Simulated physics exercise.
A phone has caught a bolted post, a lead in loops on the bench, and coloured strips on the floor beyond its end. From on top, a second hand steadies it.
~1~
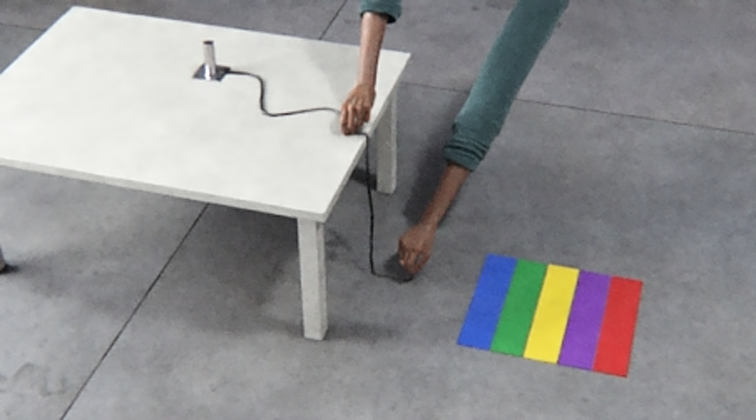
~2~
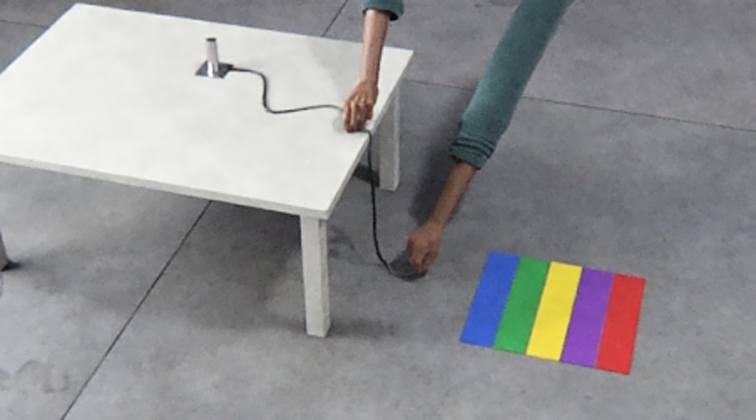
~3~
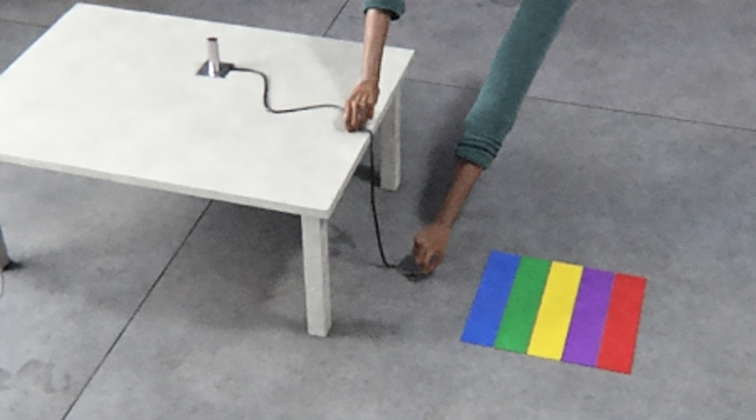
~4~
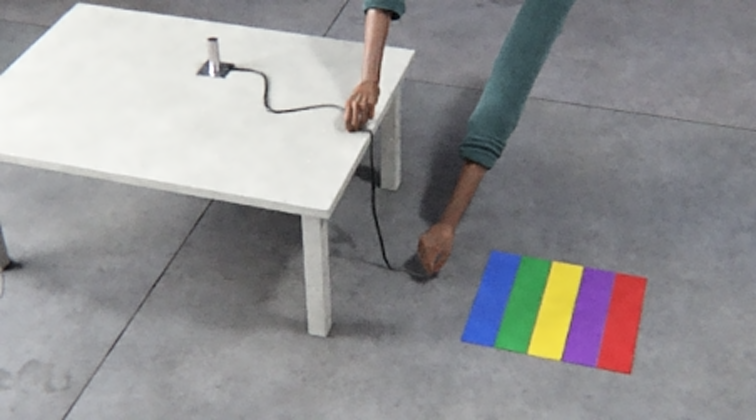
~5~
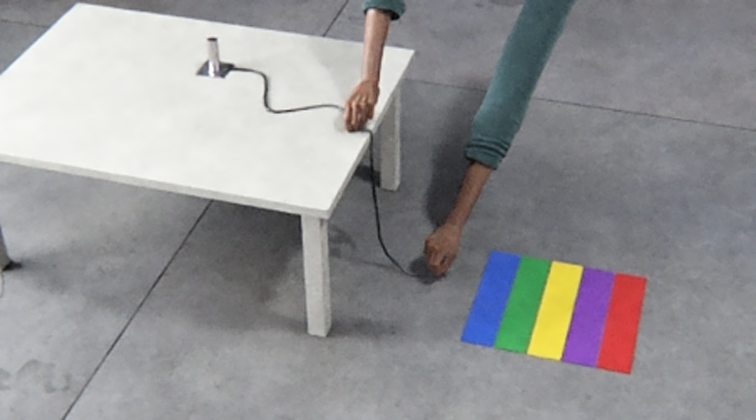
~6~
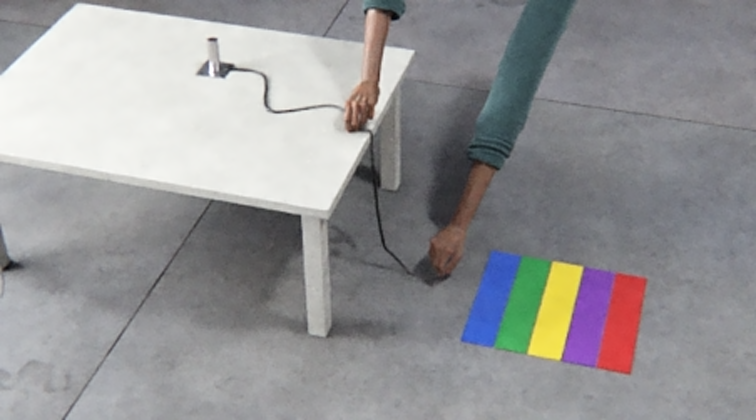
Hands holding a dark cord at a white table's edge and near the floor, the lower hand shifting slightly right beside coloured strips.
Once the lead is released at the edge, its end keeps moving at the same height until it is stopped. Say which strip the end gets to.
It gets to the purple strip.
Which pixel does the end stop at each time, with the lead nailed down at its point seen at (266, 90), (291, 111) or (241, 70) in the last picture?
The three spots are (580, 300), (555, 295) and (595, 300), in that order.
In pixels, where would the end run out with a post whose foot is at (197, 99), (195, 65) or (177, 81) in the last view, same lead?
Close to (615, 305), (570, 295) and (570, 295) in that order.
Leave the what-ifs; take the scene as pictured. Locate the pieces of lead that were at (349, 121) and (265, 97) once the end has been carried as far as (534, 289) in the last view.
The first sits at about (385, 143) and the second at about (294, 92).
A little later, end near (534, 289); over green.
Next, end near (576, 297); over purple.
When it is tight, end near (600, 301); over purple. The purple one.
